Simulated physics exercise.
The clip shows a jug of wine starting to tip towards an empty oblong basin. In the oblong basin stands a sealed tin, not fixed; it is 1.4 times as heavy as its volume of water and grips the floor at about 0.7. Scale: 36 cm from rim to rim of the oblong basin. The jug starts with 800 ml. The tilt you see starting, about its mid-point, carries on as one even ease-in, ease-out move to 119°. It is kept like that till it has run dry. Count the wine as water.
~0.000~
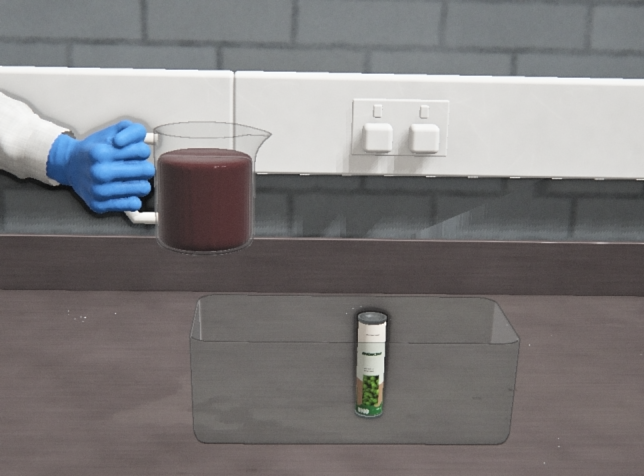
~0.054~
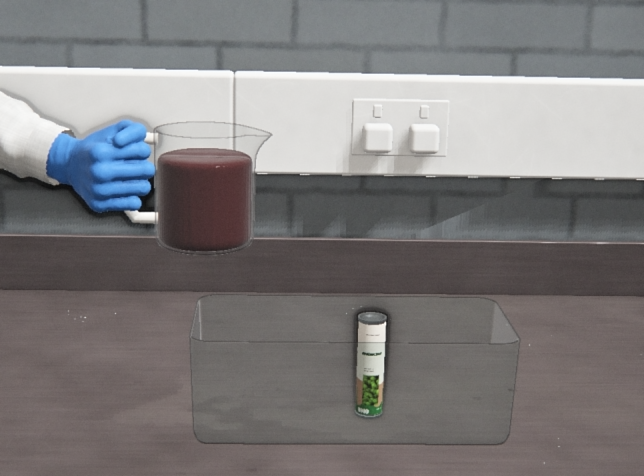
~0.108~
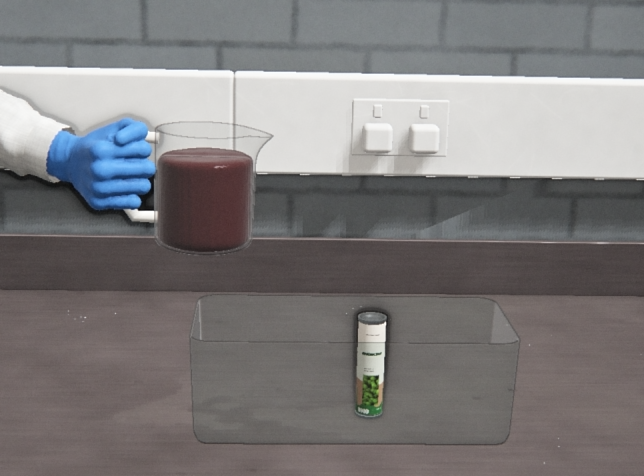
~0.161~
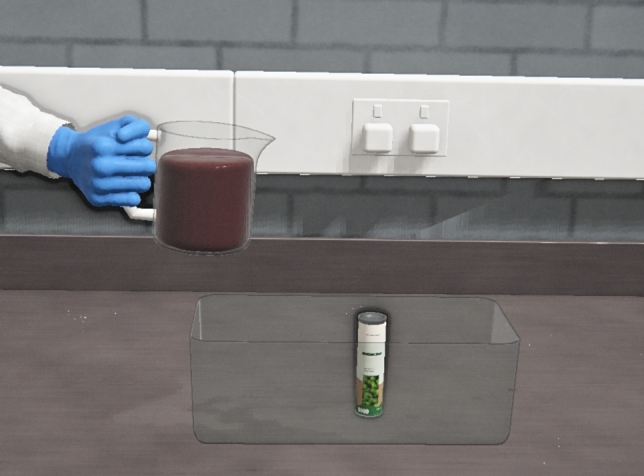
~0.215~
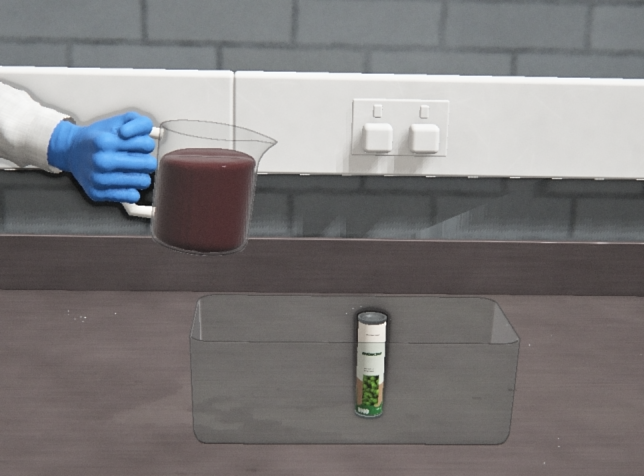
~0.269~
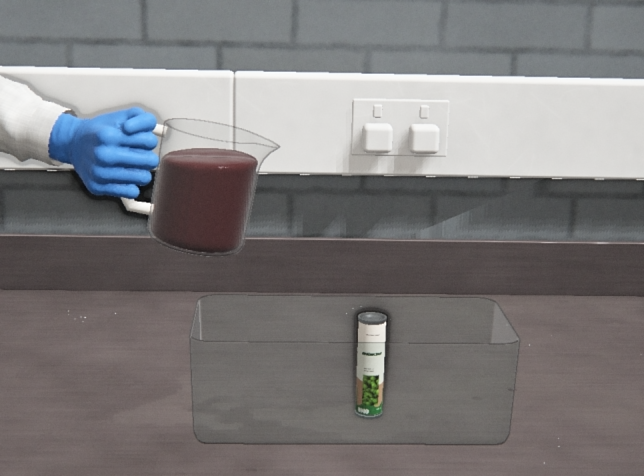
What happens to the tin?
It keeps standing.
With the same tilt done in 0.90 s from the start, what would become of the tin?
The tin keeps standing.
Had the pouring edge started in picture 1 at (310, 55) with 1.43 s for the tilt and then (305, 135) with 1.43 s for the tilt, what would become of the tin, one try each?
First it keeps standing; then it topples.
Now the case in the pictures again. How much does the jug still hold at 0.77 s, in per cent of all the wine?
Some 84 per cent.
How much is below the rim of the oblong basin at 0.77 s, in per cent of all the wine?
Some 3 per cent.
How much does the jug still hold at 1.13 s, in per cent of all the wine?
Some 22 per cent.
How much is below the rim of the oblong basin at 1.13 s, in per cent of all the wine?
Near 62 in a hundred.
After 0.77 s the tilt is 66° and 85 per cent is still to pour; the tin stands where it began.
After 1.13 s the tilt is 107° and 21 per cent is still to pour; the tin stands where it began.
After 1.51 s the tilt is 119° and 0 per cent is still to pour; the tin stands where it began.
After 1.93 s the tilt is 119° and 0 per cent is still to pour; the tin stands where it began.
In the end the tin stands where it began.
